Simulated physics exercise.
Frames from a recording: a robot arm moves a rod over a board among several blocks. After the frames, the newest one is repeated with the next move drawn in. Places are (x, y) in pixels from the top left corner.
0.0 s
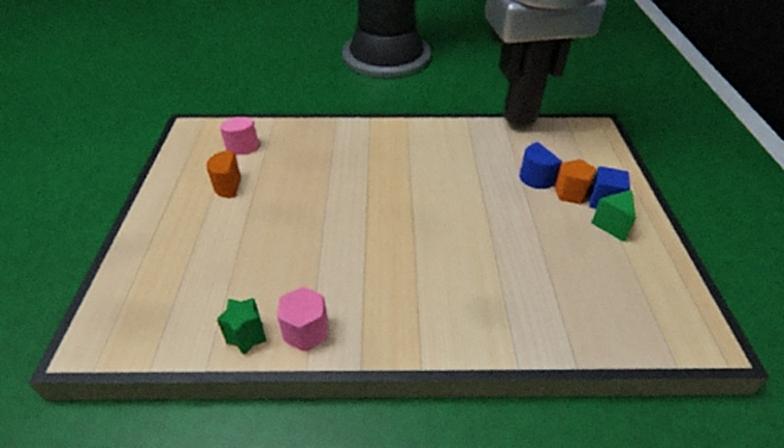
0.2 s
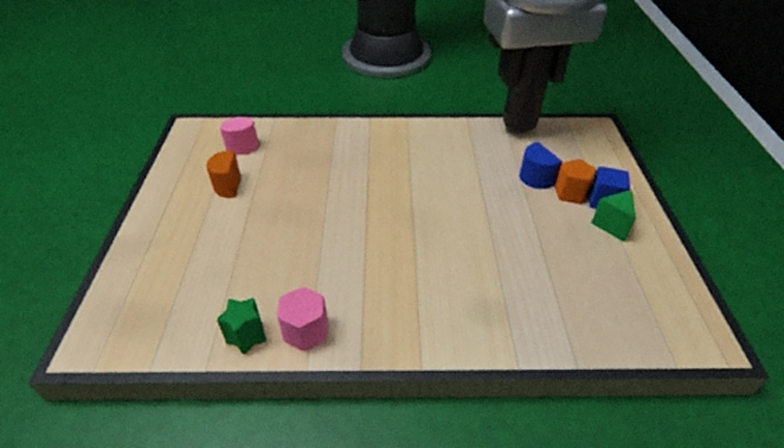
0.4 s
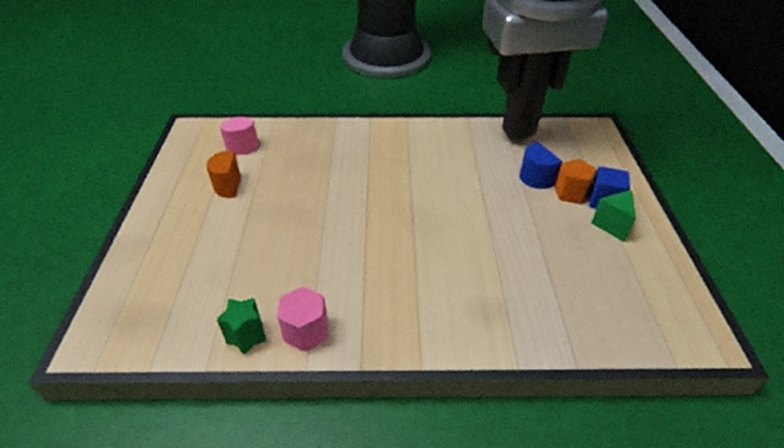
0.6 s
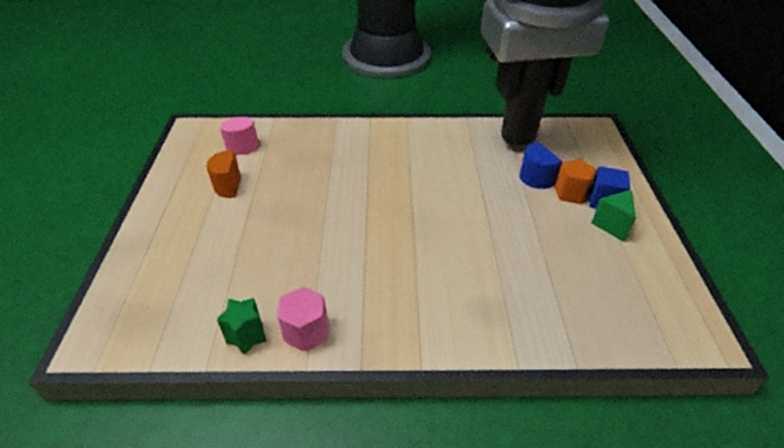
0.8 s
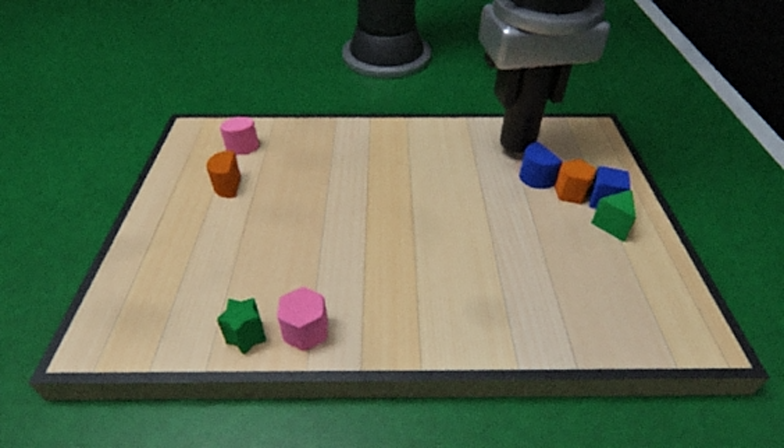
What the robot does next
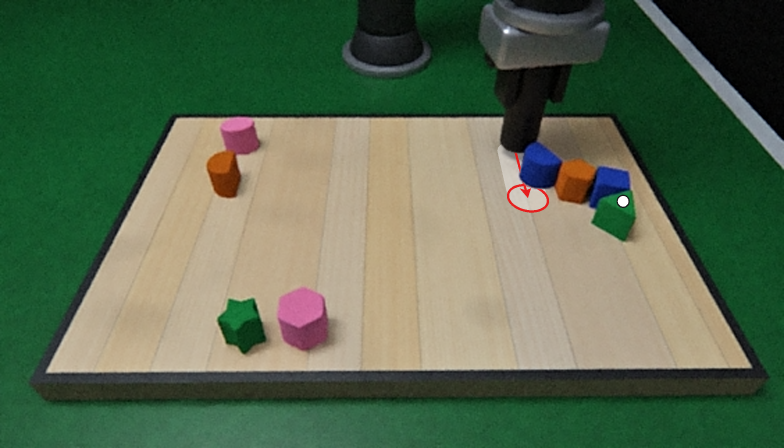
At the start, a robot arm holds a dark rod at the far edge of a wooden board, above a cluster of blue, orange and green blocks on the right. The rod moves slowly toward the viewer, ending close beside the curved blue block, while all the blocks stay in place.
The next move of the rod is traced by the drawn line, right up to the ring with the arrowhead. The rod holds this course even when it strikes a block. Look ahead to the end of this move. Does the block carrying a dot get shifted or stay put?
It keeps its spot.
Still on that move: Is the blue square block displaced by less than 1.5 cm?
I'd say yes.
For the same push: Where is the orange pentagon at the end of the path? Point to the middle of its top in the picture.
My best guess is (586, 182).
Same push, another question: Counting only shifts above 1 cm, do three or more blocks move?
No, I don't think so.
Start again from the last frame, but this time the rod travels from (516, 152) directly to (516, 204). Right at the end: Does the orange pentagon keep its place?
Going by the path, no.
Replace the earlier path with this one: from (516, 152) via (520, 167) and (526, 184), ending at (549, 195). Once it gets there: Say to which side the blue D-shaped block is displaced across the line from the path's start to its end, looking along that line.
Measured against the direction from start to end, the blue D-shaped block shifts toward the right-hand side.
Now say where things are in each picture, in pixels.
The first frame shows lower end of the rod at (520, 116), tops of blocks, blue D-shaped block at (541, 154), orange pentagon at (579, 169), blue square block at (614, 177), green triangular block at (623, 201).
The second frame shows rod at (520, 123), blocks as before.
The third frame shows rod at (519, 129), blocks as before.
The fourth frame shows rod at (518, 136), blocks as before.
The fifth frame shows rod at (517, 143), blue D-shaped block at (541, 154), orange pentagon at (579, 169), blue square block at (614, 177), green triangular block at (623, 201).
The drawn path runs straight from (516, 152) to (528, 198); the dot is on the green triangular block.
The first path, step by step. Halfway along, rod at (524, 166); blue D-shaped block at (547, 174); orange pentagon at (586, 180), turned 50° anticlockwise; blue square block at (618, 177).
At the end, rod at (530, 189); blue D-shaped block at (559, 198); orange pentagon at (586, 182), turned 65° anticlockwise; blue square block at (618, 177); green triangular block not moved.
